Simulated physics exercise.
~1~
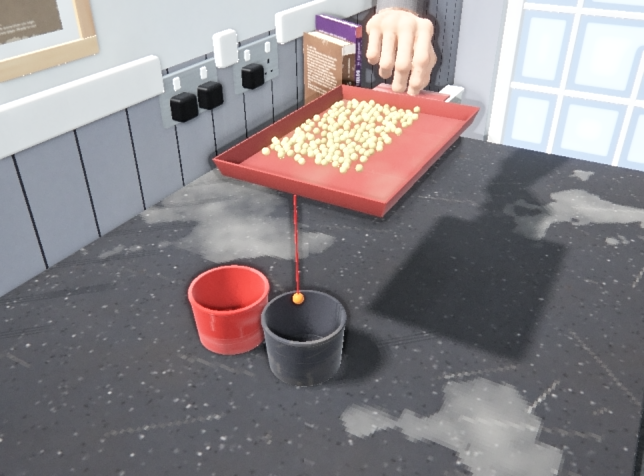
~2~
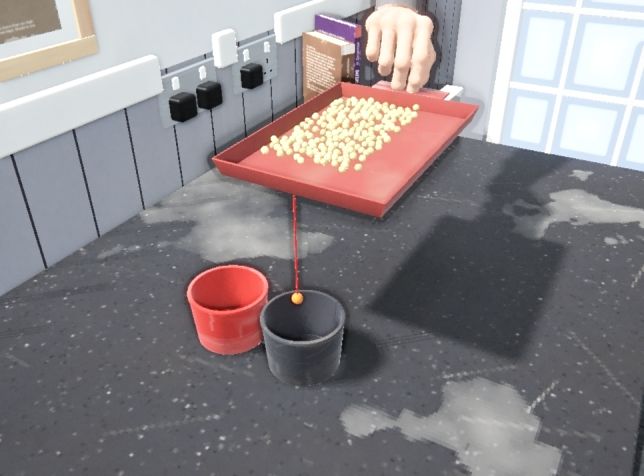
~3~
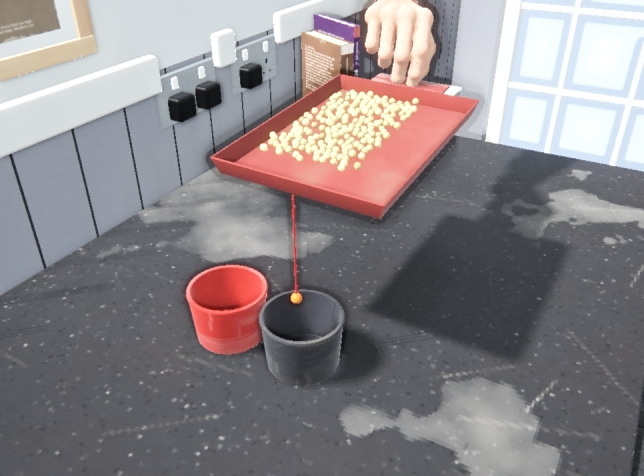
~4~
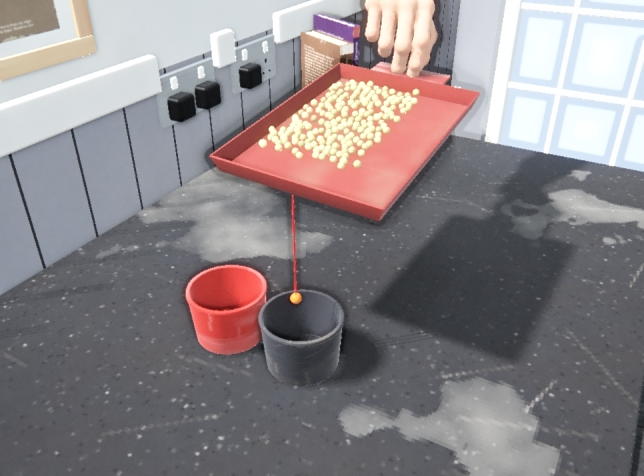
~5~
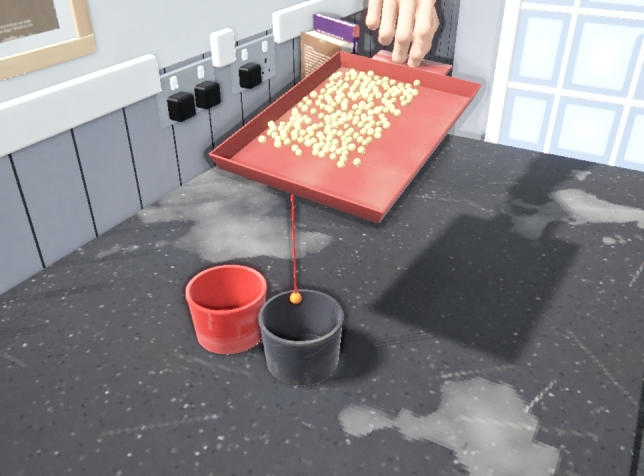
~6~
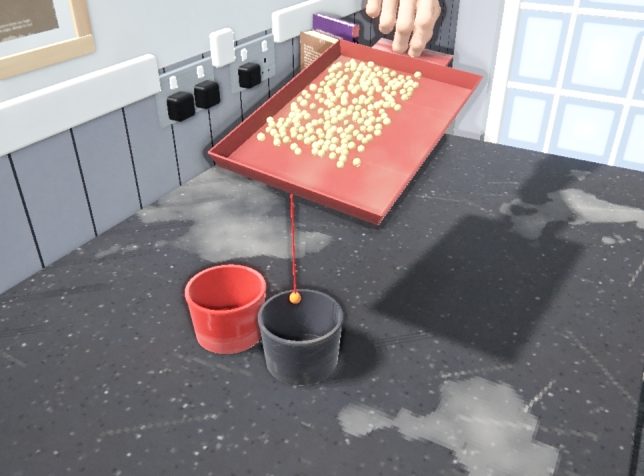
A hand slowly raised the back of a red tray loaded with pale beans, tilting it a little toward its front right corner, while the red and dark bowls below stayed put on the speckled counter.
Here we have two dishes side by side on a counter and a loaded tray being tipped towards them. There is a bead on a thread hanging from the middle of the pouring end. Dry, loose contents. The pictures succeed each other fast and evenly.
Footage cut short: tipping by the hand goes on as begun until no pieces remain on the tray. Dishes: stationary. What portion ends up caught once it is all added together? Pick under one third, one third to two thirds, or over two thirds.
The portion is under one third.
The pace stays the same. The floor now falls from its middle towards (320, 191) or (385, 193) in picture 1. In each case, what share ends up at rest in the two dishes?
Lab note: Try one about 10 %, try two about 0 %.
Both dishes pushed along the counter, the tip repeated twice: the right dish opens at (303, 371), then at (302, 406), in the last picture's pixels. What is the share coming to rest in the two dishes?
About 0 per cent, then about 0 per cent.
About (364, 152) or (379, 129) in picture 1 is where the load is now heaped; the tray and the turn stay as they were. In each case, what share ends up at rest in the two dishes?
First case around 0 %, second case around 0 %.
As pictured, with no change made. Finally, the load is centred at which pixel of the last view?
I'd place the middle at about (355, 435).
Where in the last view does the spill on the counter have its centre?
Its middle is at roughly (355, 435).
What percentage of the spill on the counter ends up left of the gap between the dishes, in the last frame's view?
Looks like close to 10 per cent of it.
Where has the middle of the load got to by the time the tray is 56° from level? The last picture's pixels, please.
Look around (361, 217) in the last picture.
Just after the last frame, tray tipped steeply; the larger part on the tray; roughly a quarter outside both; just a few in the air.
A moment on, tray tipped right over; just a few on the tray; the larger part outside both; about a tenth in the air.
Further on, tray tipped past a quarter turn; every one outside both.
When it is over, tray tipped past a quarter turn; not one in the right dish; not one in the left dish; every one outside both.
